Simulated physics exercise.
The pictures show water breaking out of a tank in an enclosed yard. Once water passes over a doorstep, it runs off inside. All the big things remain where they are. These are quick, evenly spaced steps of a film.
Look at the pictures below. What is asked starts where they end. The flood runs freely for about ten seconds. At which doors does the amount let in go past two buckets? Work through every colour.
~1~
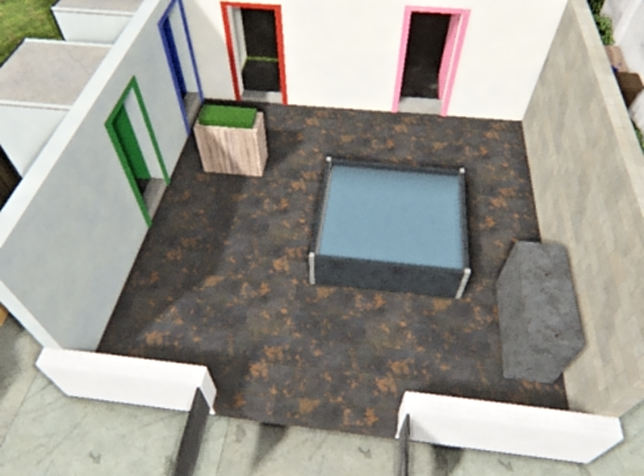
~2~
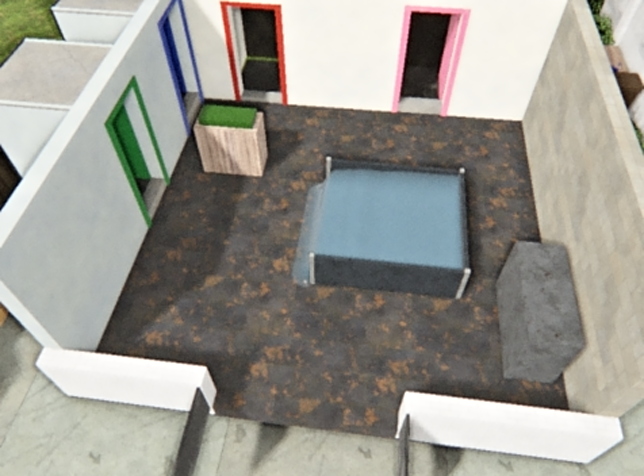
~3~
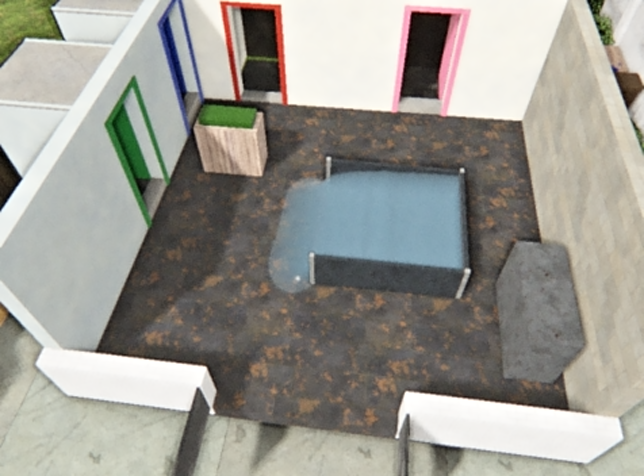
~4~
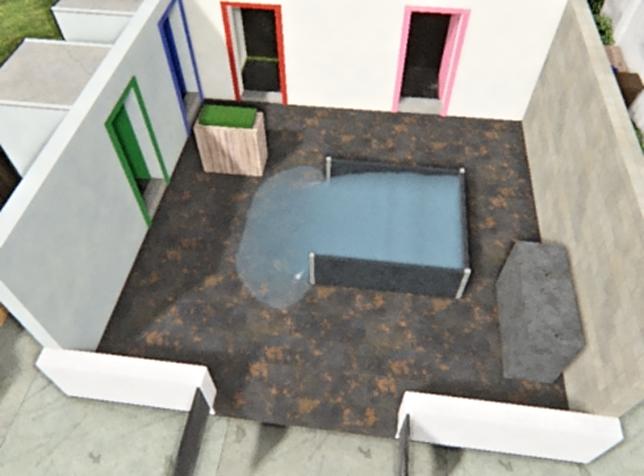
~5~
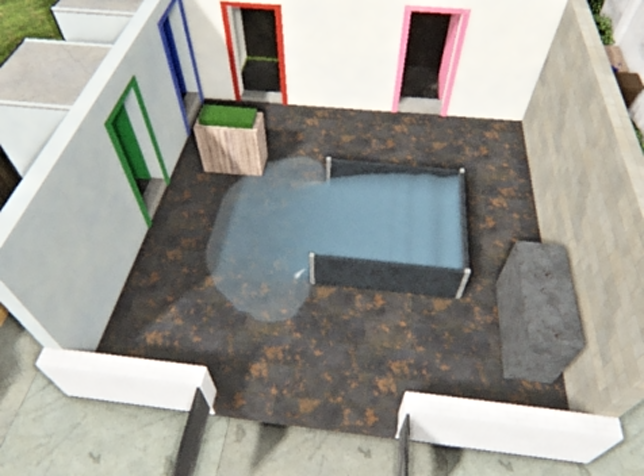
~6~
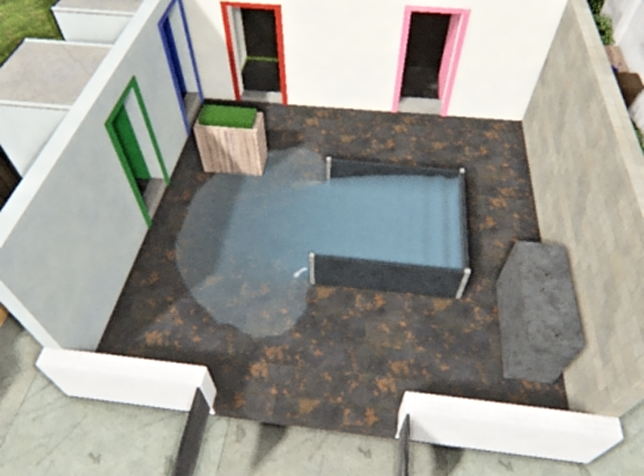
Door by door: The red door goes past two; the green door goes past two; the blue door stays at two or fewer; the pink door stays at two or fewer.
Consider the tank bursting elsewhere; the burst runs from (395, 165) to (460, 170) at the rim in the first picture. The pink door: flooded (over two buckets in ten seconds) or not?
Check on pink - it gets too much.
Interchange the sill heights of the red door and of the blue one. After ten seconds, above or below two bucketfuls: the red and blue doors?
Lab note: Red door doesn't reach it; blue door crosses the line.
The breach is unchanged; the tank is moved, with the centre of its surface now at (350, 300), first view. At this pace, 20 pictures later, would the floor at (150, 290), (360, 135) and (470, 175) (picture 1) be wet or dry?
Hit, spared, spared.
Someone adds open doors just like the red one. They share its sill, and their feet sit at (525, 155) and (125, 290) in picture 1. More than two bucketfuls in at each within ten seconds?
The first new door stays below the line, and the second crosses the line.
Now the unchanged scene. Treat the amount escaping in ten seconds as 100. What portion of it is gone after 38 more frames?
Around 60 per cent.
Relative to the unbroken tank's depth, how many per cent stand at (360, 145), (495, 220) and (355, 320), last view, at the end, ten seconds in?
I'd say close to 6, 6 and 4 percent.
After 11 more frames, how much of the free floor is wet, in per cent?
That's roughly 40 per cent.
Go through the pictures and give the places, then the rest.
The first picture shows the water tank at (391, 214) is whole and still.
In the second picture, the front is at a hidden place, out from the gap at (323, 222).
In the third picture, water pours out at (323, 224) and has run to (306, 181).
In the fourth picture, water pours out at (323, 225) and has run to (263, 296).
In the fifth picture, the front is at (249, 176), out from the gap at (323, 226).
In the sixth picture, the front is at (180, 249), out from the gap at (323, 226).
A moment on, water covers 30 % of the floor; the red door not reached, the green door under two buckets in, the blue door not reached, the pink door not reached.
Next, water covers 40 % of the floor; the red door wet at the sill, nothing in, the green door far over two buckets in, the blue door wet at the sill, nothing in, the pink door not reached.
Then, water covers 50 % of the floor; the red door under two buckets in, the green door far over two buckets in, the blue door wet at the sill, nothing in, the pink door not reached.
Later, water covers 85 % of the floor; the red door over two buckets in, the green door far over two buckets in, the blue door wet at the sill, nothing in, the pink door wet at the sill, nothing in.
In the end, water covers 95 % of the floor; the red door over two buckets in, the green door far over two buckets in, the blue door wet at the sill, nothing in, the pink door wet at the sill, nothing in.
